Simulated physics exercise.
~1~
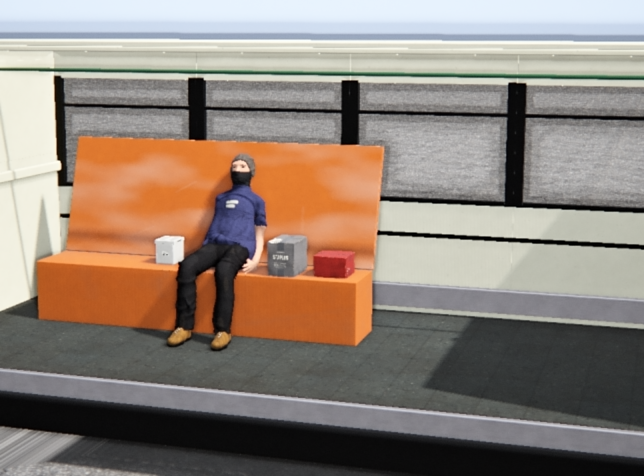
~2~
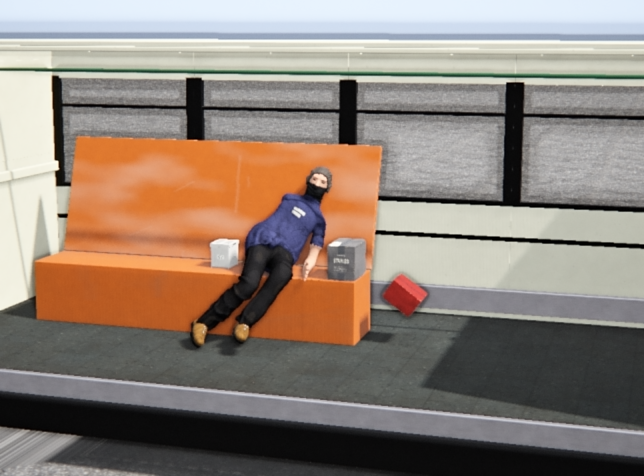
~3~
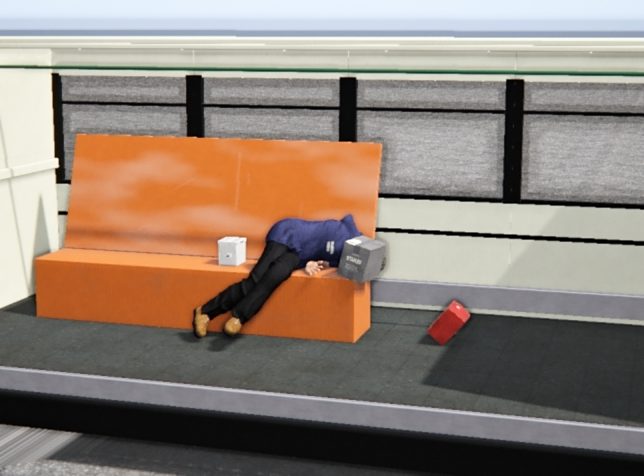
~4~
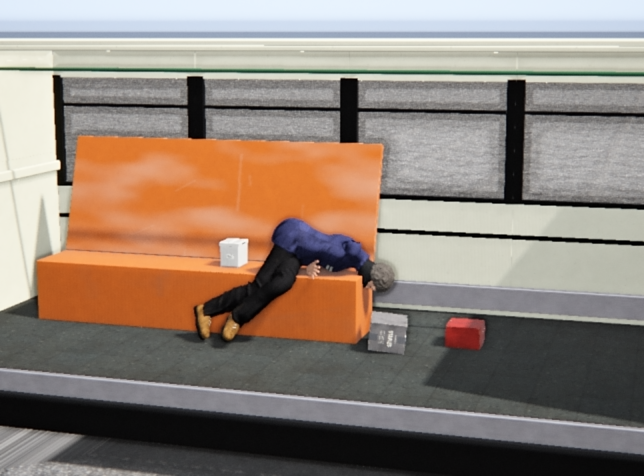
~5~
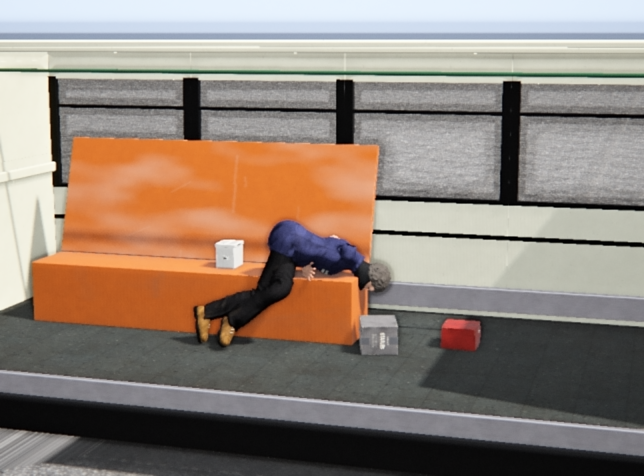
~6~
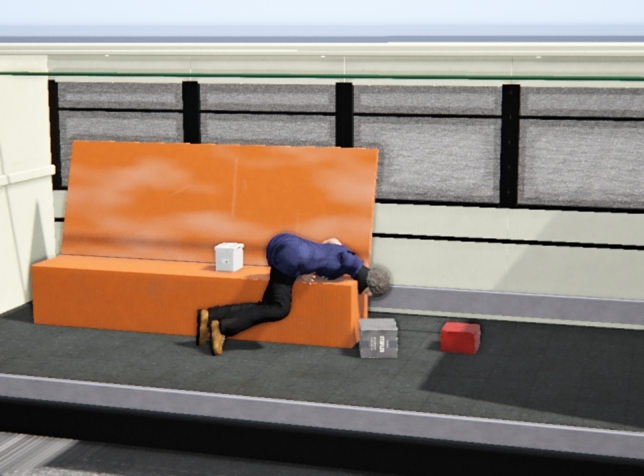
A limp figure in a blue shirt, dark trousers and grey cap sits slumped on an orange bench between a white box and a grey one, with a red box near the right end. The body slides right and tilts over as the boxes shift the same way, and the red one tips off the end. The sleeper topples sideways against the leaning grey box, which then drops to the floor. The red box tumbles farther right and settles. Finally the sleeper lies folded along the seat, head hanging past the edge, hips still on the bench beside the upright white box.
